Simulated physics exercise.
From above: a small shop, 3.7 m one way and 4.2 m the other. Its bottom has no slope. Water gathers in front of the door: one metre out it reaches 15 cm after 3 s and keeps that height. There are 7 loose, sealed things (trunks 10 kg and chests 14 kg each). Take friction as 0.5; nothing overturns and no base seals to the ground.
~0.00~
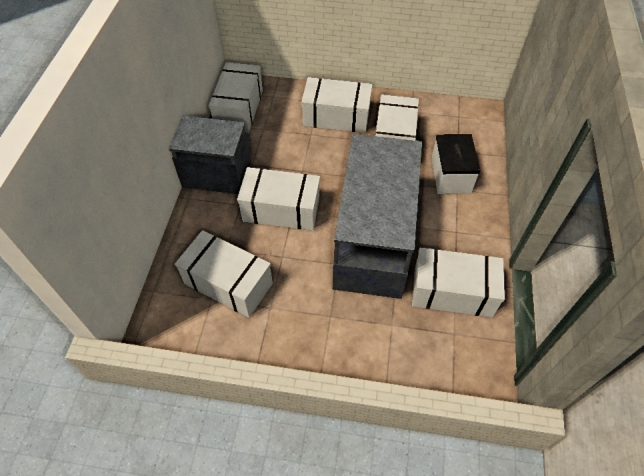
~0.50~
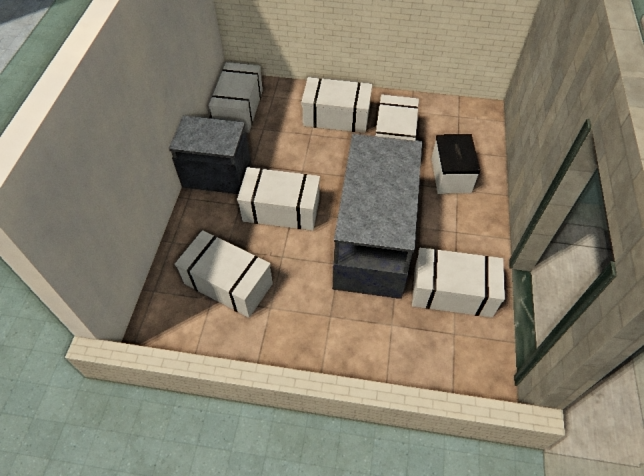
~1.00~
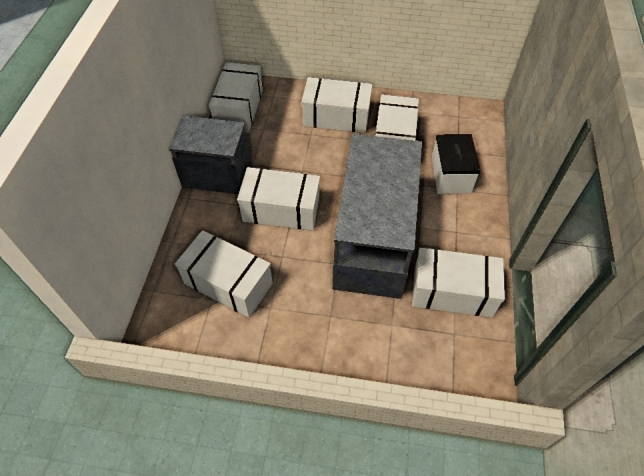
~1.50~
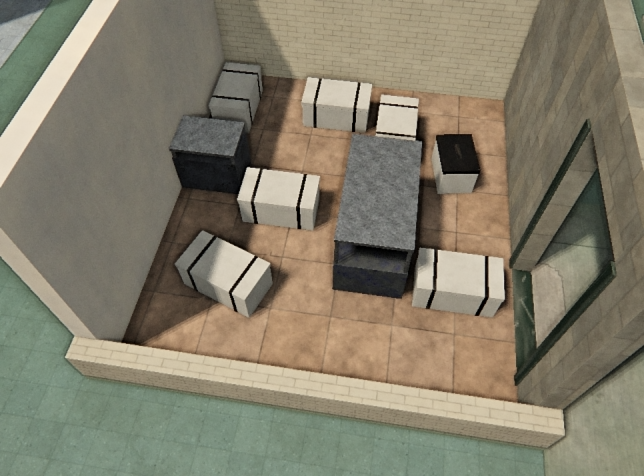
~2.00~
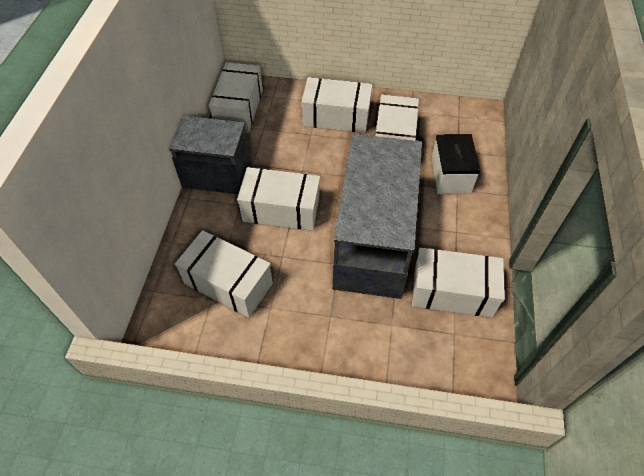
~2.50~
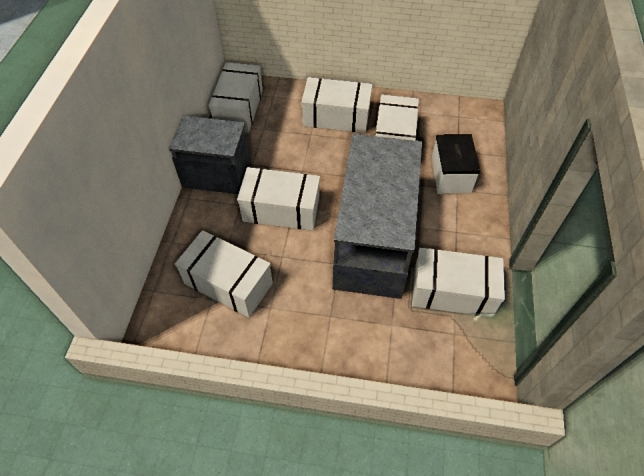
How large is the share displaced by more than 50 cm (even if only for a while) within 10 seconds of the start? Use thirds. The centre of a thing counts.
It is between one and two thirds.
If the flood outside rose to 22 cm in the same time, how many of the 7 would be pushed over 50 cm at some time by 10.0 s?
In that case 5 of them.
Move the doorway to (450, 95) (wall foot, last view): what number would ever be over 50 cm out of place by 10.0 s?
In that case 3 of them.
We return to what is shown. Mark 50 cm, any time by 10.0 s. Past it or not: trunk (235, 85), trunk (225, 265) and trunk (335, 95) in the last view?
In that order: Short of it, over, under.
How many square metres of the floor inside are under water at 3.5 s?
Some 2.5 m2.
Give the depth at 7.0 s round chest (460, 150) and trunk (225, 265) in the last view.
About 3 and 4 cm.
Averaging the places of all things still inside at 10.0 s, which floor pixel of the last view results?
Near (355, 162).
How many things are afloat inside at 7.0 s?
2 of them.
After 3.5 s 0 of 7 are over 50 cm from their spots; 0 afloat.
After 4.5 s 0 of 7 are over 50 cm from their spots; 0 afloat.
After 7.0 s 1 of 7 are over 50 cm from their spots; 2 afloat.
After 10.0 s 3 of 7 are over 50 cm from their spots, and 3 have been at some point; 4 afloat.
